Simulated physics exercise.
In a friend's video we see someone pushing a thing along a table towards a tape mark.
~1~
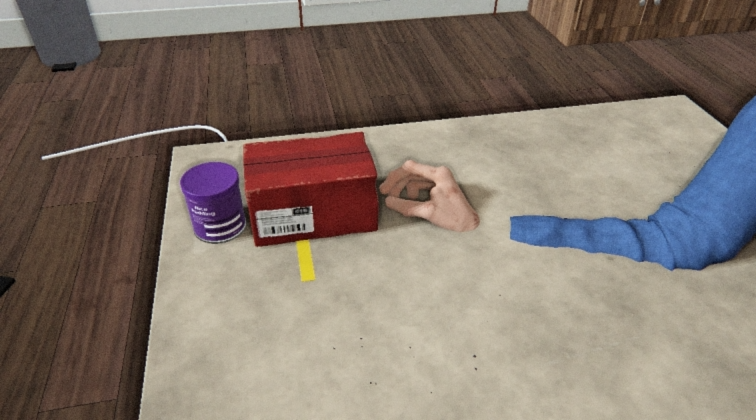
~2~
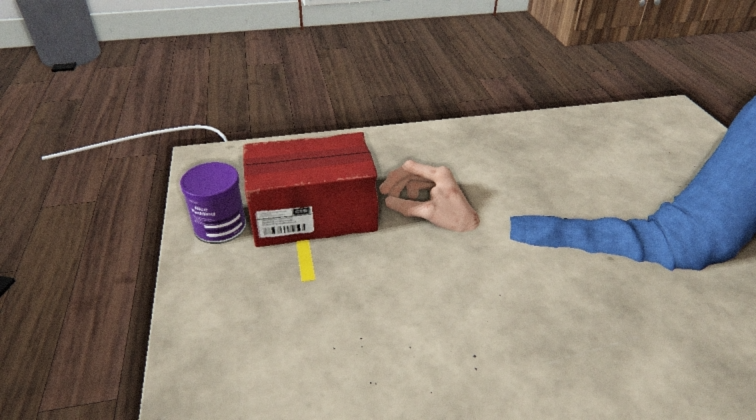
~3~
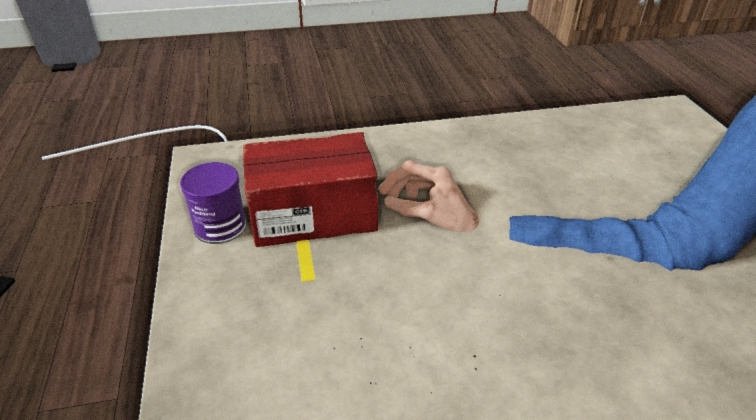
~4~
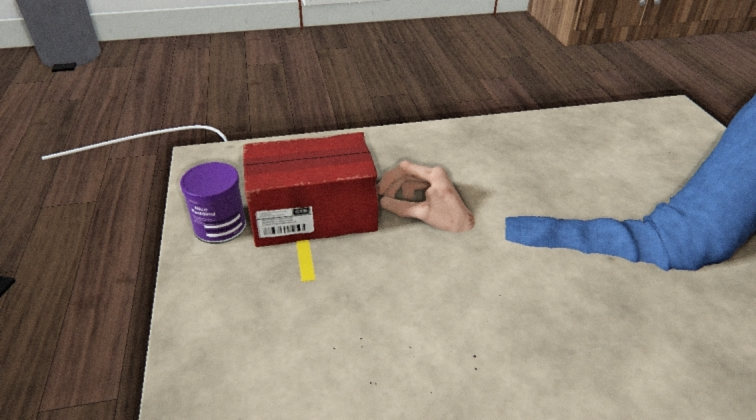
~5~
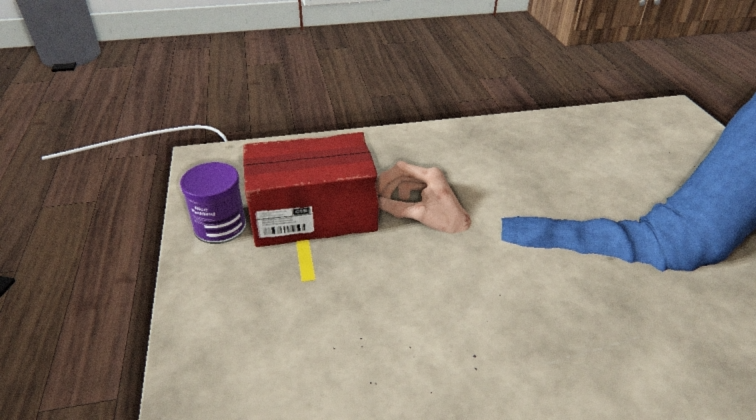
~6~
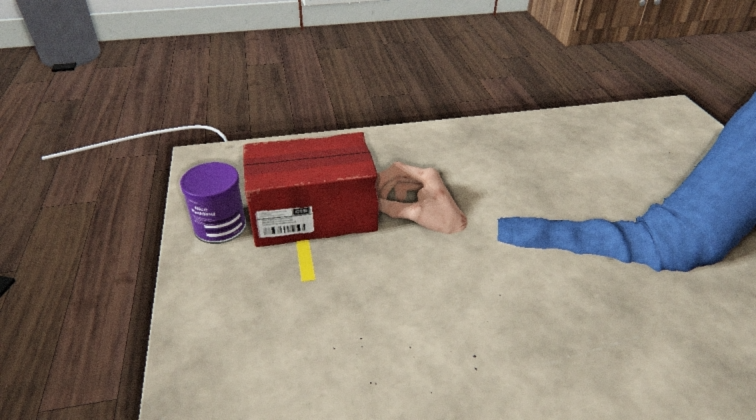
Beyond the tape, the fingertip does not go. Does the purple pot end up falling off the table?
Yes, it goes over the edge.
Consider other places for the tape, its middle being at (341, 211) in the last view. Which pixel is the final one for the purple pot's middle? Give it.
Near (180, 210).
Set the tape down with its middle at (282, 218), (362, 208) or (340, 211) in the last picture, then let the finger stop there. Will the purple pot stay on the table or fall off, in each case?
In that order, it overshoots; pulls up in time; pulls up in time.
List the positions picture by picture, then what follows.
In the first frame, purple pot (215, 203); red box (311, 188).
In the second frame, purple pot (215, 203); red box (311, 188).
In the third frame, purple pot (215, 203); red box (311, 188).
In the fourth frame, purple pot (215, 203); red box (311, 188).
In the fifth frame, purple pot (215, 203); red box (311, 188).
In the sixth frame, purple pot (215, 203); red box (311, 188).
Then, 1.64 s past the last view, purple pot leaning 53° off how it started near (116, 251).
Finally, the purple pot falls off the table.
